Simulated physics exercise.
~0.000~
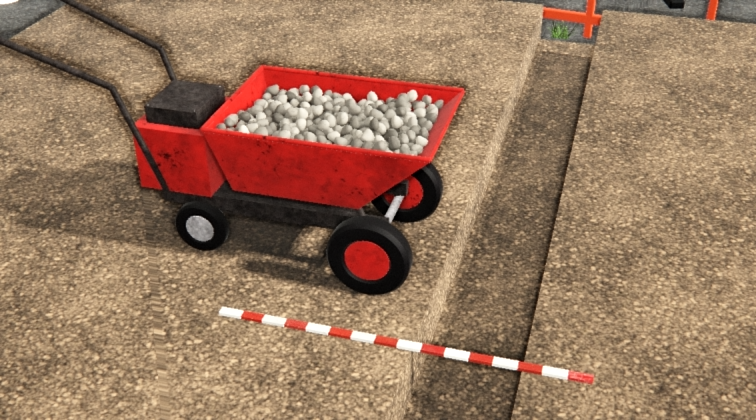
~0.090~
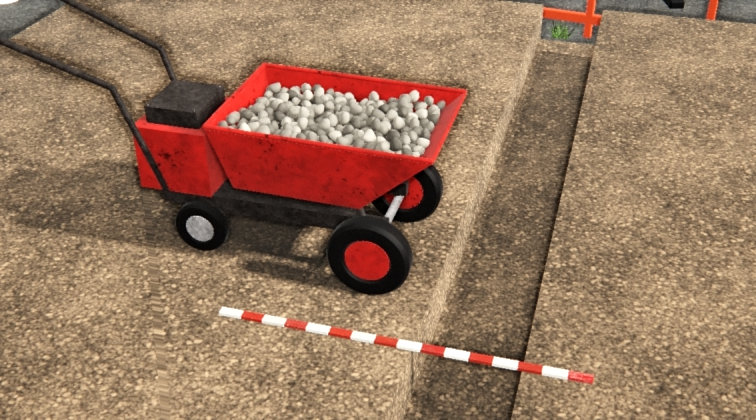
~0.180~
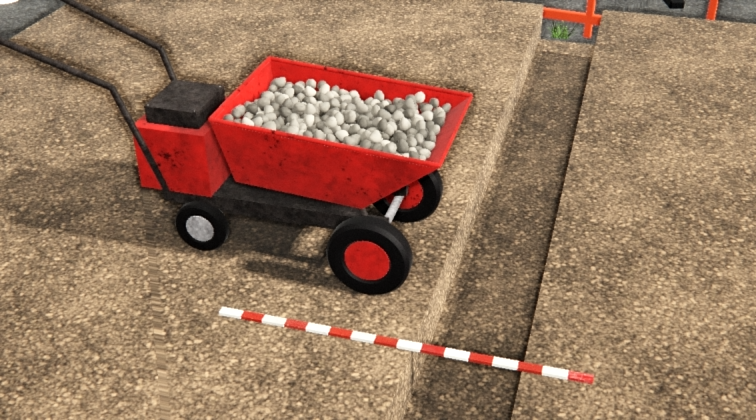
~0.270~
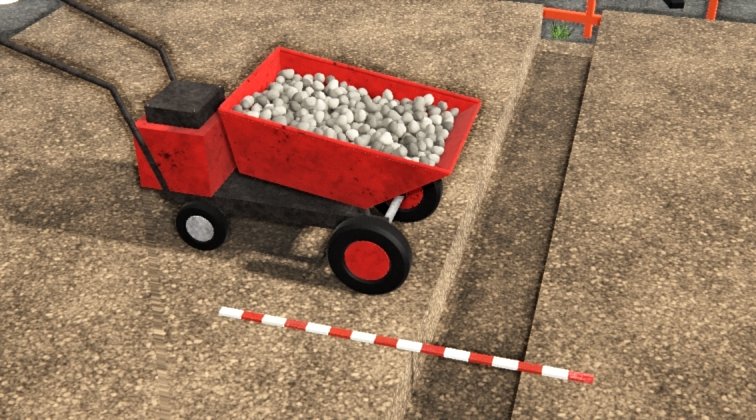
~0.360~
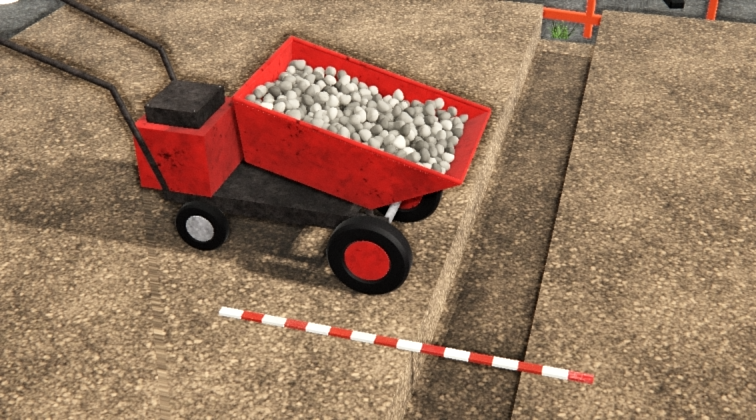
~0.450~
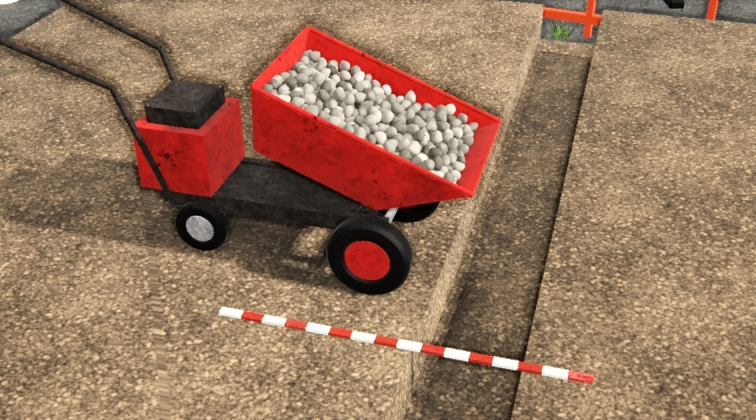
The red tray of a powered barrow, loaded with grey cobbles, tilts toward the trench.
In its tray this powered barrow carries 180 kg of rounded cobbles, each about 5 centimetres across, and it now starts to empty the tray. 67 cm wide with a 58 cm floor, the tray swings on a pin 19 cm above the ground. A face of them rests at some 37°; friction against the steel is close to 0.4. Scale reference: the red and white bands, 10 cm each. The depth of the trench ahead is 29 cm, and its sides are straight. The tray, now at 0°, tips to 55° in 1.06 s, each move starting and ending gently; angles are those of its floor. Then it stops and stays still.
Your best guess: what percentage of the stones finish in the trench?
My guess is about 42 per cent.
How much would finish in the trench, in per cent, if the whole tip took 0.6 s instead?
Close to 35 percent, then.
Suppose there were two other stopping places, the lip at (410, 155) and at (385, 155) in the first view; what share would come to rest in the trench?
First place: Near 55%; second place: Near 75%.
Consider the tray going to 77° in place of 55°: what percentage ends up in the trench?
It would come to about 50 percent.
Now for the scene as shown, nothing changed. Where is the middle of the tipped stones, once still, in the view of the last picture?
Around (537, 276).
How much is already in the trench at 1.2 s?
By that moment, roughly 5 per cent of the load.
After 0.8 s the floor is at 47°; 100 % in the tray; the foremost stones are at (496, 212).
After 1.2 s the floor is at 55°; 90 % in the tray, 6 % in the trench, 4 % past the trench; the foremost stones are at (565, 294).
After 1.5 s the floor is at 55°; 58 % in the tray, 10 % in the trench, 32 % past the trench; the foremost stones are at (657, 300).
After 3.5 s the floor is at 55°; 19 % in the tray, 42 % in the trench, 39 % past the trench; the foremost stones are past the picture's edge.
